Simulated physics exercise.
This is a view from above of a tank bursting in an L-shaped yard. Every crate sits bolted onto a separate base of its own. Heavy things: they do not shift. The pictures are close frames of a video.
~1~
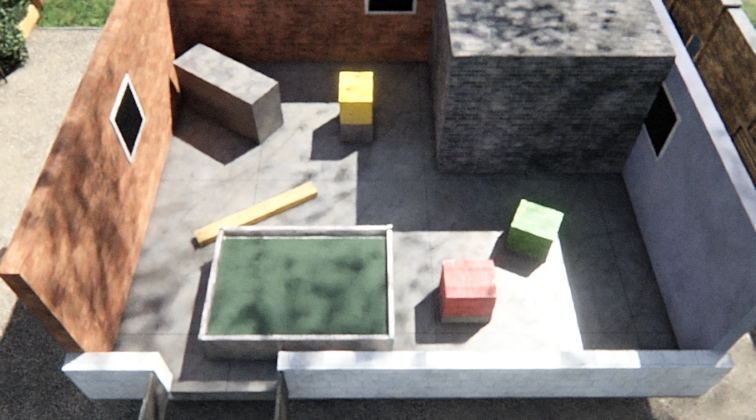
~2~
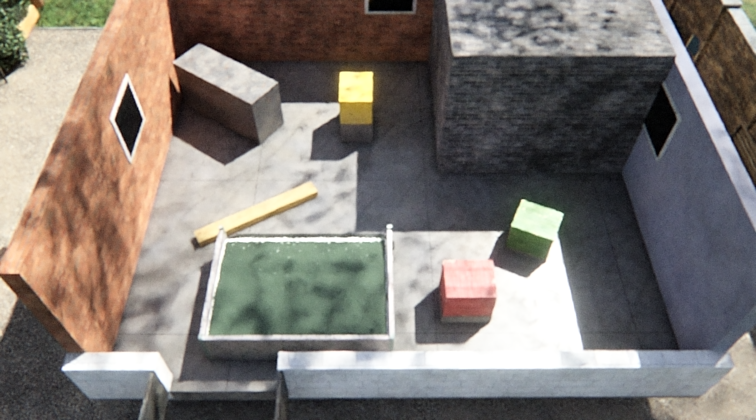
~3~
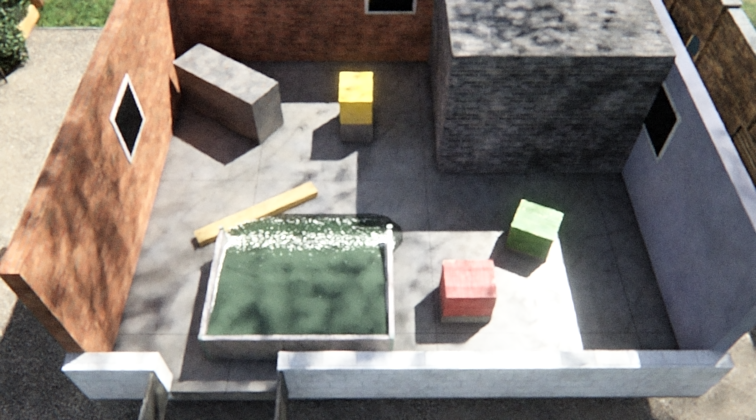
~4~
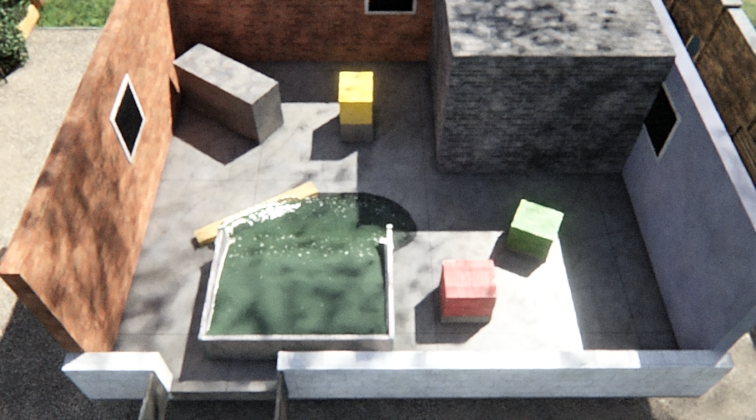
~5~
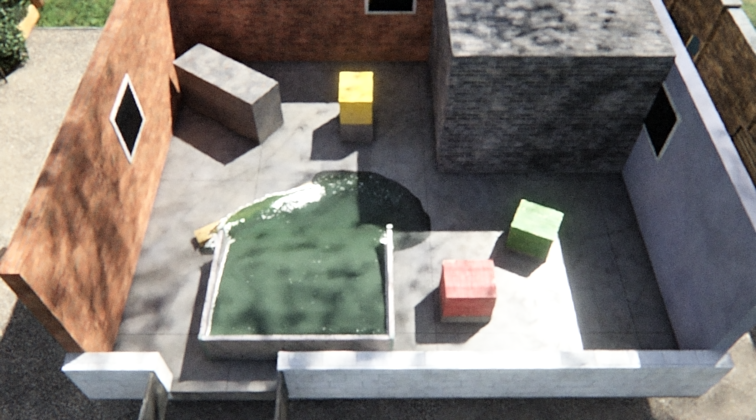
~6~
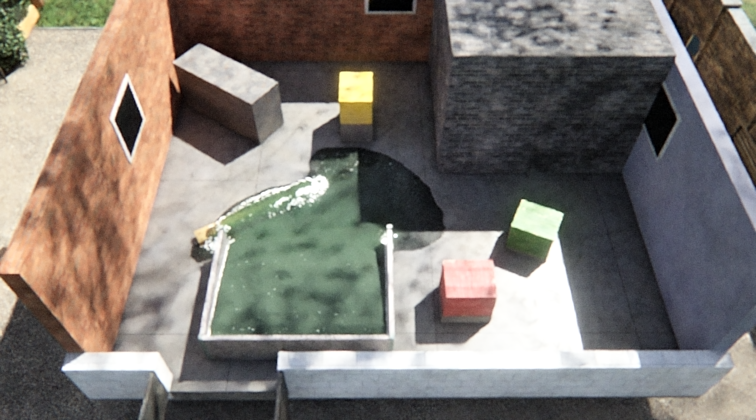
Green water bursting from the far side of a rectangular tank, spreading across a walled yard and over a yellow plank.
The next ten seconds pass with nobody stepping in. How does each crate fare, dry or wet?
As for the red crate it's untouched by the water, as for the green crate it's moistened by the water, as for the yellow crate it's untouched by the water.
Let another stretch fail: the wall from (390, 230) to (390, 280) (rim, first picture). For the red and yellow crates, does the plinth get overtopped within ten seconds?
First the red crate: It is hit; then the yellow crate: It is left alone.
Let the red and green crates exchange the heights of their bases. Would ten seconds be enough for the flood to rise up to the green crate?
My reading: The green one stays dry.
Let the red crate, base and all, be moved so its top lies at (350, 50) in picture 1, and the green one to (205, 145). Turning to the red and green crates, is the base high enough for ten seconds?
Red crate: Is overtopped. Green crate: Is overtopped.
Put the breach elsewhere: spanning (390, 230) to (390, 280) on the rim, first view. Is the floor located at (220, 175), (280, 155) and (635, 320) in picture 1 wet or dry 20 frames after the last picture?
In the order given, the spots are not soaked, not soaked and swamped.
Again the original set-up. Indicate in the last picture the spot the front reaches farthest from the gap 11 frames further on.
Approximate pixel: (424, 64).
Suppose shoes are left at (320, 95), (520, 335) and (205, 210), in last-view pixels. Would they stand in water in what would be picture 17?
Going through them in order, I'd say drenched, clear and drenched.
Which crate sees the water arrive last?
Should be the red-painted one.
A moment on, water covers 35 % of the floor; the red crate not reached, the green crate not reached, the yellow crate water round its plinth.
Next, water covers 50 % of the floor; the red crate not reached, the green crate not reached, the yellow crate water round its plinth.
Then, water covers 65 % of the floor; the red crate not reached, the green crate water round its plinth, the yellow crate water round its plinth.
Later, water covers 80 % of the floor; the red crate water round its plinth, the green crate water round its plinth, the yellow crate water round its plinth.
In the end, water covers 95 % of the floor; the red crate stayed above the water, the green crate was topped, the yellow crate stayed above the water.
